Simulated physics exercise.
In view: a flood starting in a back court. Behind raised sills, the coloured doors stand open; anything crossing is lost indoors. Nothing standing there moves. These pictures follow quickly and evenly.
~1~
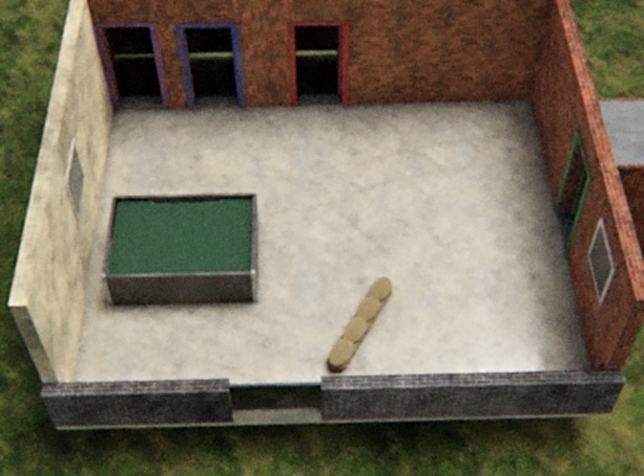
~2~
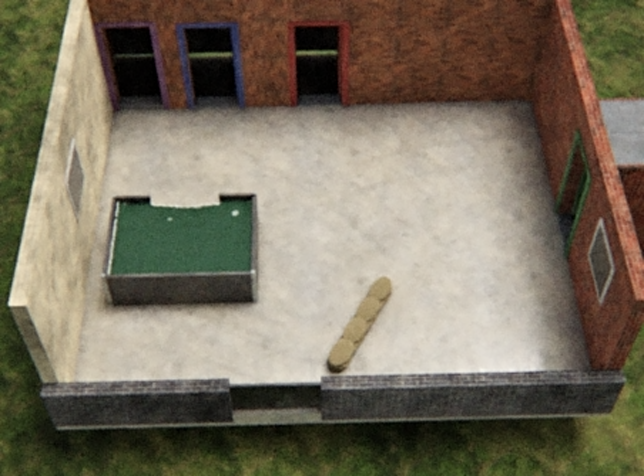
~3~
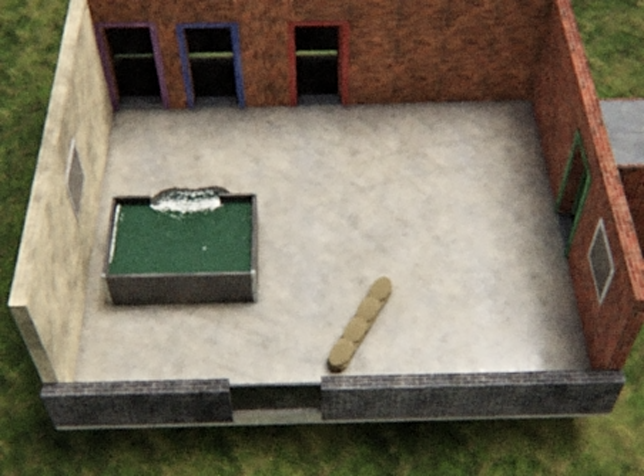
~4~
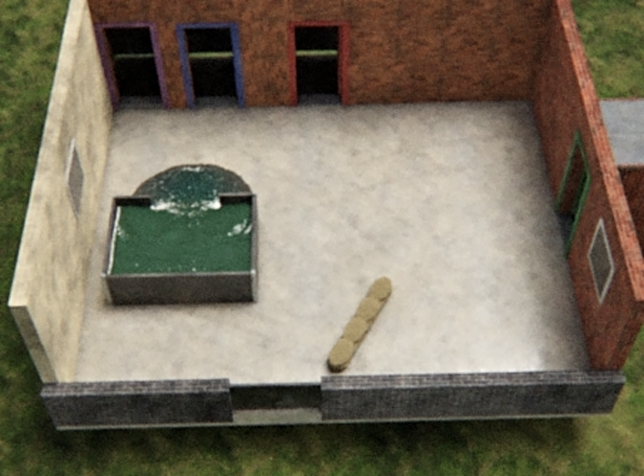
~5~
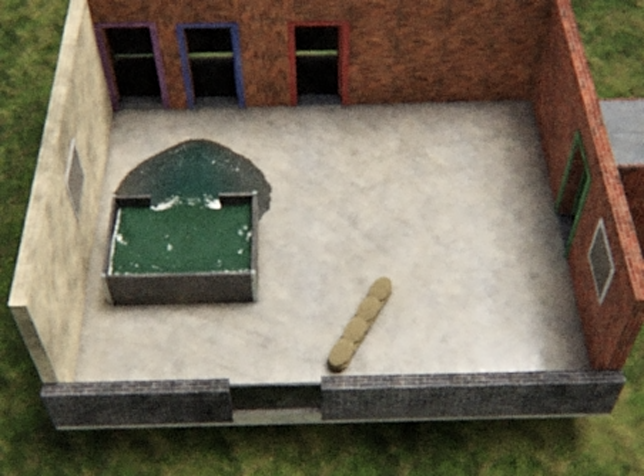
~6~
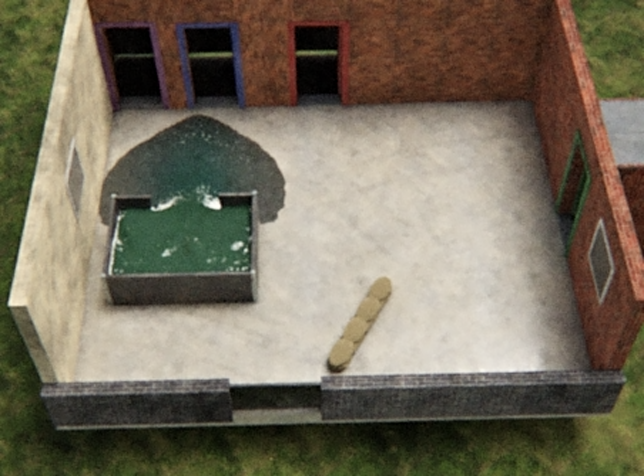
In a walled back court with open coloured doorways, a tank of green water stands still near a slanting row of sandbags. A gap opens in its far side and water pours out, spreading across the pale floor behind the tank in a widening dark fan toward the doorways.
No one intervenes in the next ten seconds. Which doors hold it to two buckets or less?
In the end the purple door is going to let through more than allowed; the green door is going to let through no more than allowed; the red door is going to let through more than allowed; the blue door is going to let through more than allowed.
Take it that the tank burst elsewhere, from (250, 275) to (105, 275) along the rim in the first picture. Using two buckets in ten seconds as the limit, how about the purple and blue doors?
First purple is flooded, then blue is not flooded.
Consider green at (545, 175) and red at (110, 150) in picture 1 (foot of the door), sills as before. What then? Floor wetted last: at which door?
It is the green one.
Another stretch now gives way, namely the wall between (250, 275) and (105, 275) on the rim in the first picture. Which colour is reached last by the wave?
I'd go with the red-painted one.
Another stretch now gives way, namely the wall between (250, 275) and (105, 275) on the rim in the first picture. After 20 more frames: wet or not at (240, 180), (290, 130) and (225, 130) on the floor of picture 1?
So: Spared, then spared, then spared.
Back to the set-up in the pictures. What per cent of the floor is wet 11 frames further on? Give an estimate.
Around 25 in a hundred.
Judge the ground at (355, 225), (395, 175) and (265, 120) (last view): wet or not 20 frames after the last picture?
Result, in that order: Not wetted / not wetted / wetted.
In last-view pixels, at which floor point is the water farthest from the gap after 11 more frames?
Around (393, 109).
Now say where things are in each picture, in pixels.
The open tank at (182, 237) is whole and still, in the first picture.
Water pours out on the open tank's far side and has run to a hidden place, in the second picture.
The front is at (224, 193), out from the gap on the open tank's far side, in the third picture.
The front is at (209, 167), out from the gap on the open tank's far side, in the fourth picture.
The front is at (198, 142), out from the gap on the open tank's far side, in the fifth picture.
Water pours out on the open tank's far side and has run to (200, 118), in the sixth picture.
A moment on, water covers 20 % of the floor; the purple door under two buckets in, the green door not reached, the red door not reached, the blue door over two buckets in.
Next, water covers 25 % of the floor; the purple door far over two buckets in, the green door not reached, the red door under two buckets in, the blue door far over two buckets in.
Then, water covers 30 % of the floor; the purple door far over two buckets in, the green door not reached, the red door over two buckets in, the blue door far over two buckets in.
Later, water covers 50 % of the floor; the purple door far over two buckets in, the green door wet at the sill, nothing in, the red door over two buckets in, the blue door far over two buckets in.
In the end, water covers 80 % of the floor; the purple door far over two buckets in, the green door under two buckets in, the red door over two buckets in, the blue door far over two buckets in.
